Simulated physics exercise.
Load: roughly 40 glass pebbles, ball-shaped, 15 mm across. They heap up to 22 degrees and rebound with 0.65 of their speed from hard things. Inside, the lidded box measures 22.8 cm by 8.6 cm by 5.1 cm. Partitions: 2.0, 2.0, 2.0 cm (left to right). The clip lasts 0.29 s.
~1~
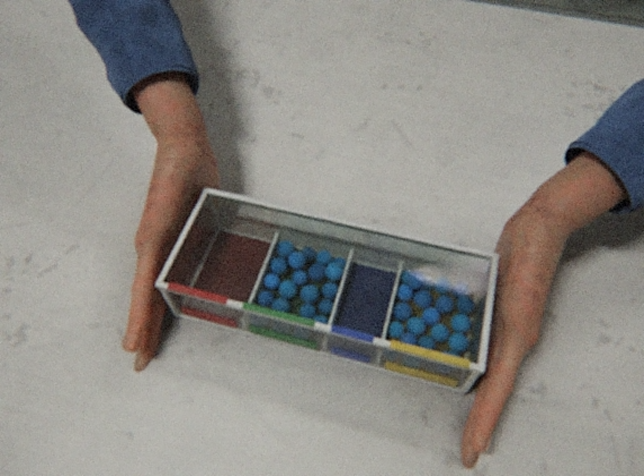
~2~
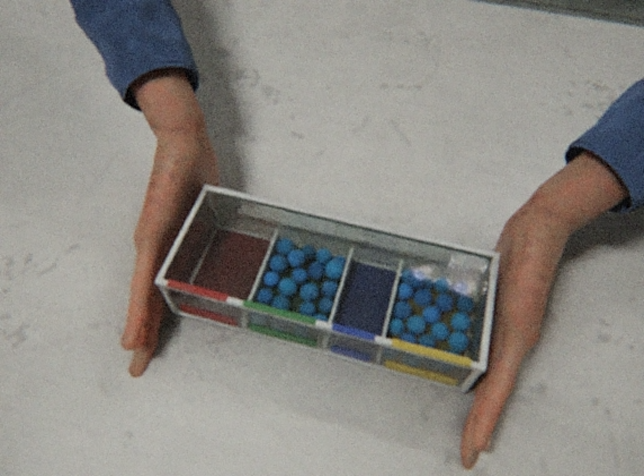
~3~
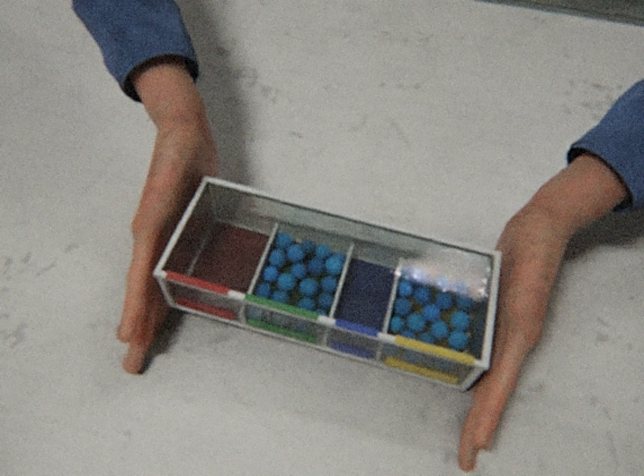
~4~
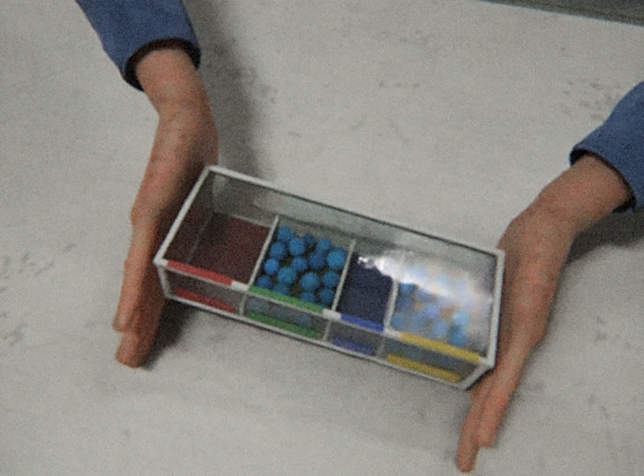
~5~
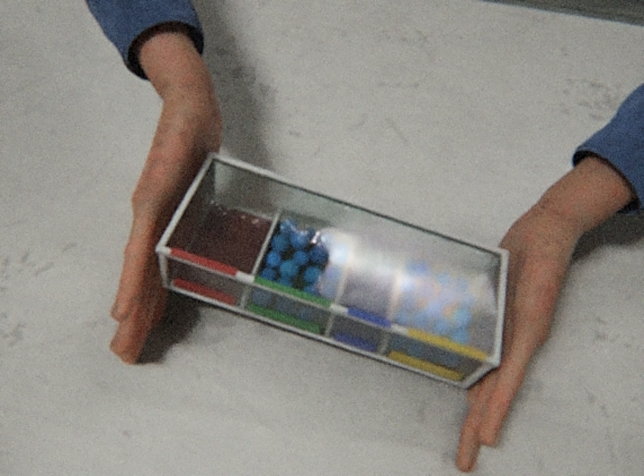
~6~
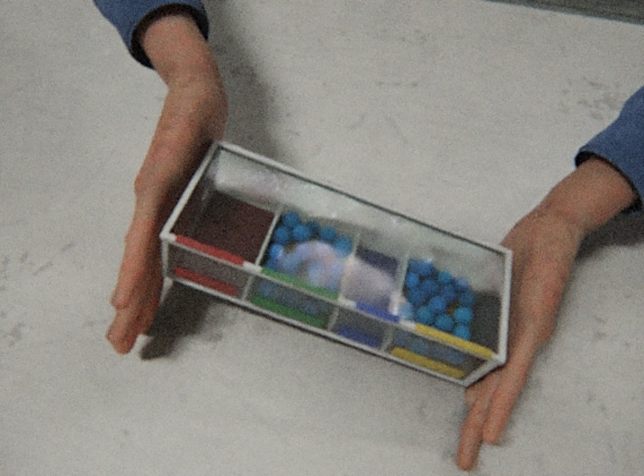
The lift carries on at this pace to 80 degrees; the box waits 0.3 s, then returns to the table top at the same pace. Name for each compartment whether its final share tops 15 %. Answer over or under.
Red under, blue under, green over, yellow over.
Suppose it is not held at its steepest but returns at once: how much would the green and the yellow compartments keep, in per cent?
Green 25; yellow 70.
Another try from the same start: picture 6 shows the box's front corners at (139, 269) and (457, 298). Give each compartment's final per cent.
Red 45; blue 0; green 35; yellow 20.
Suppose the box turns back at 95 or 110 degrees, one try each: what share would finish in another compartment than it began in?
About 40 and 50 per cent.
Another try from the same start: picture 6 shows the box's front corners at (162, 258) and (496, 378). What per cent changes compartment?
In that case some 25 per cent.
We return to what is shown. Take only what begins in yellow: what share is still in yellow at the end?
Roughly 100 per cent.
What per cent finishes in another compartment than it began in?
Some 25 per cent.
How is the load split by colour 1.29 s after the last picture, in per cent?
Red 0; blue 5; green 40; yellow 55.
Then, 1.29 s after the last picture, tilt 80 degrees; blue 5 %, green 40 %, yellow 55 %.
Then, 2.14 s after the last picture, tilt 40 degrees; blue 5 %, green 25 %, yellow 75 %.
Then, 3.01 s after the last picture, tilt 0 degrees; blue 5 %, green 25 %, yellow 75 %.
In the end, red 0 %, blue 5 %, green 25 %, yellow 75 %.
